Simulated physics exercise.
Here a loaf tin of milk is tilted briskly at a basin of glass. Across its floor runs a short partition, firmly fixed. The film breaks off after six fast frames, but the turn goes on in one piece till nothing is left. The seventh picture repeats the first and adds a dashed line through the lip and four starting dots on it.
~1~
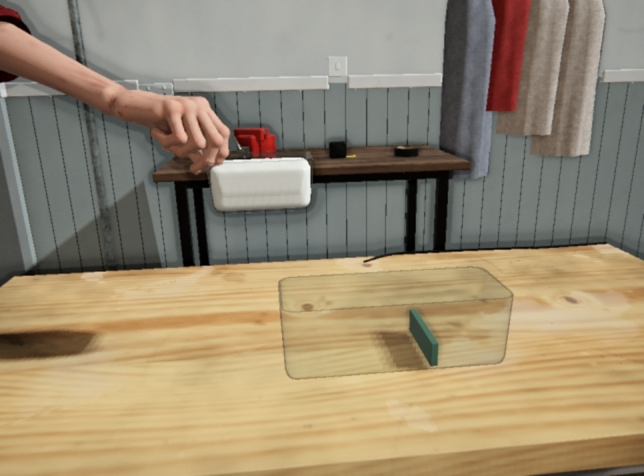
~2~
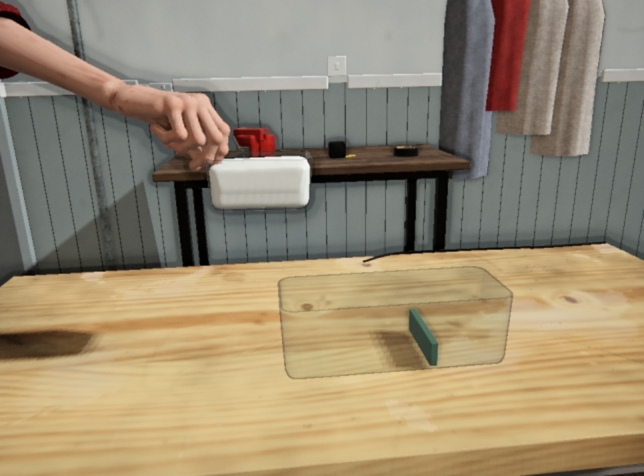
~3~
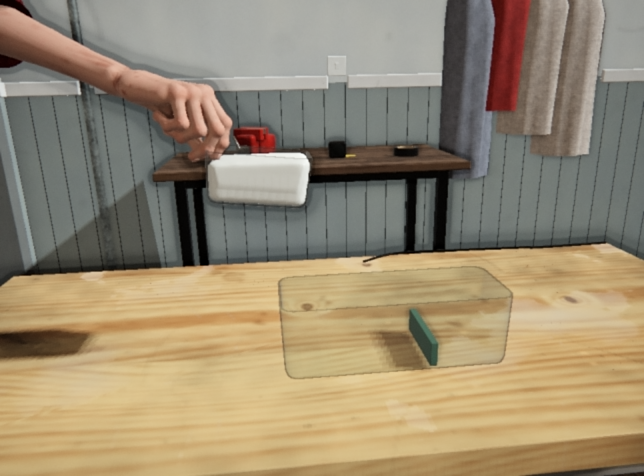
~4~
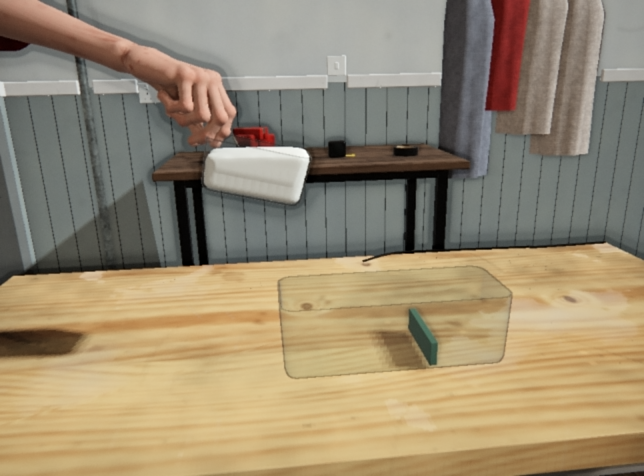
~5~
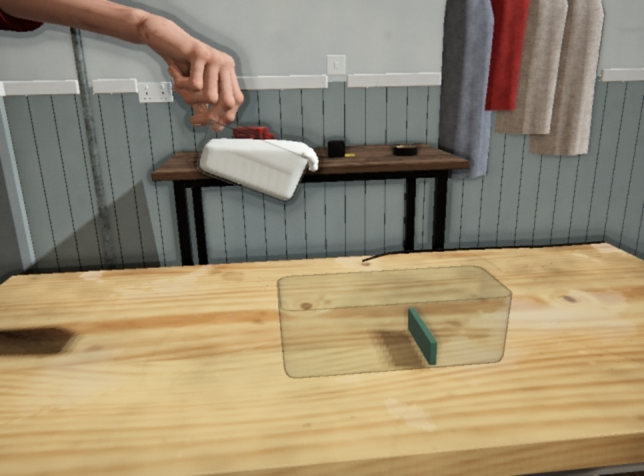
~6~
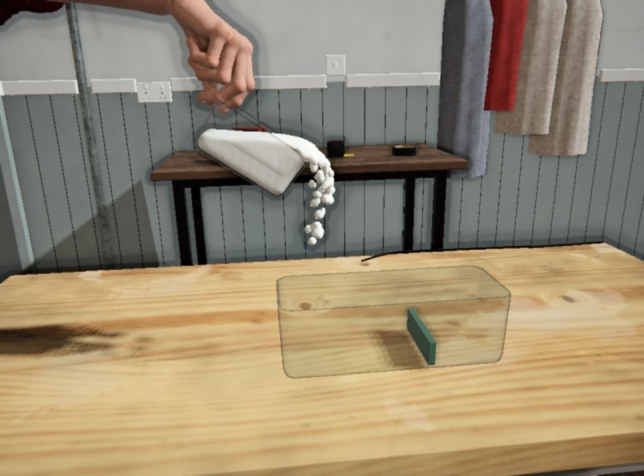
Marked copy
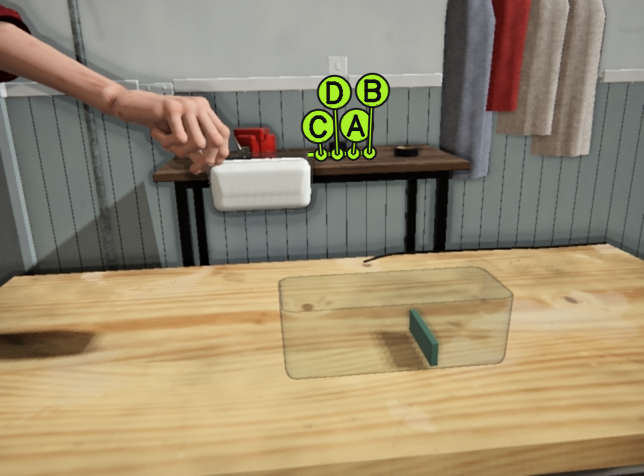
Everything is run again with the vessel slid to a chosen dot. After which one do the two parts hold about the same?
The answer is dot D.
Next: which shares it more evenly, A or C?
A.
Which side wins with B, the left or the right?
The right side.
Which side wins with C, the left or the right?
More ends on the left.
On the marked copy, A at (353, 153); B at (369, 152); C at (321, 154); D at (337, 153).
For dot A, about 34 % ends left of the wall and 58 % right of it; 7 % is lost outside.
For dot B, about 17 % ends left of the wall and 77 % right of it; 6 % is lost outside.
For dot C, about 77 % ends left of the wall and 17 % right of it; 6 % is lost outside.
For dot D, about 49 % ends left of the wall and 44 % right of it; 7 % is lost outside.
